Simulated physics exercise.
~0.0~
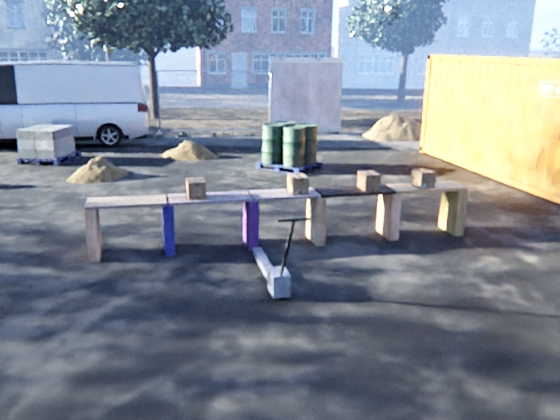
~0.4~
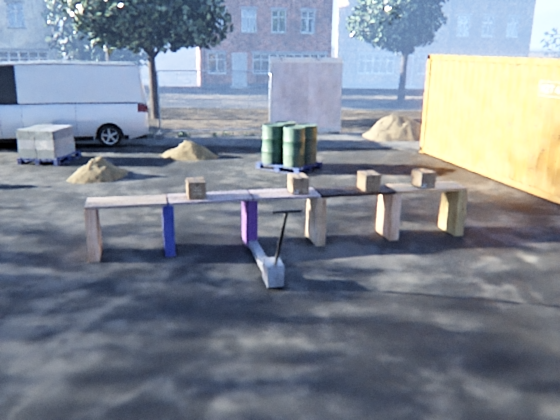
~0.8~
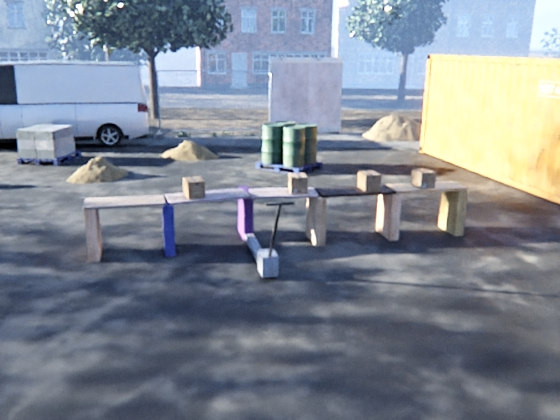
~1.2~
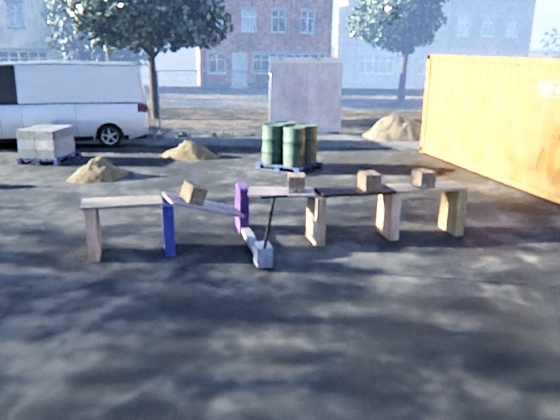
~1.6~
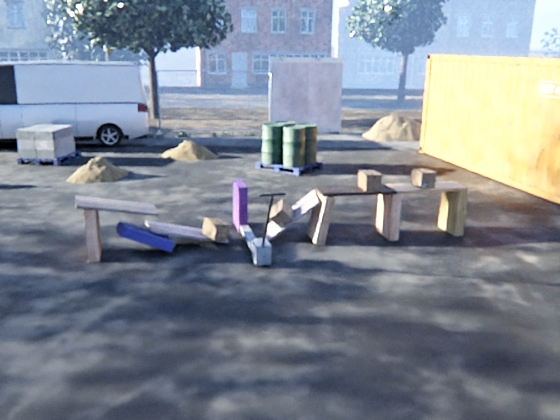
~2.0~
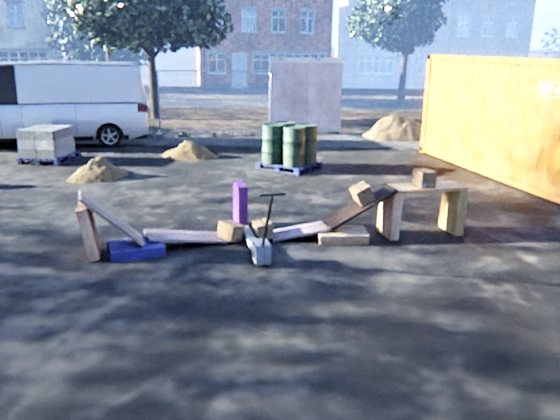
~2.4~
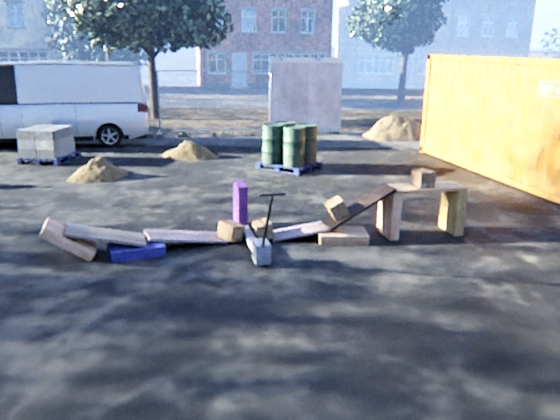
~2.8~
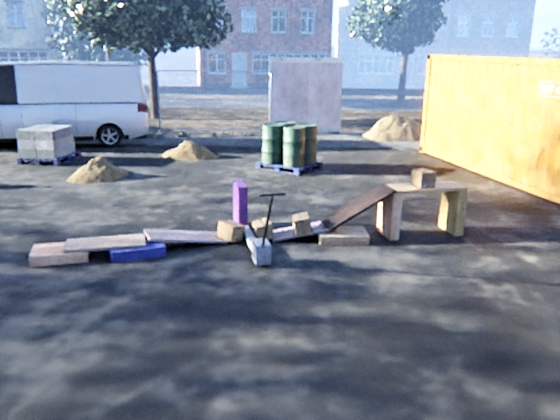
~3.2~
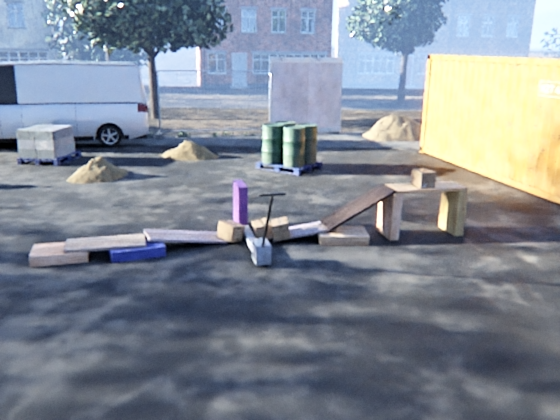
On a paved yard, a jack shoves the purple upright back, and most spans collapse.
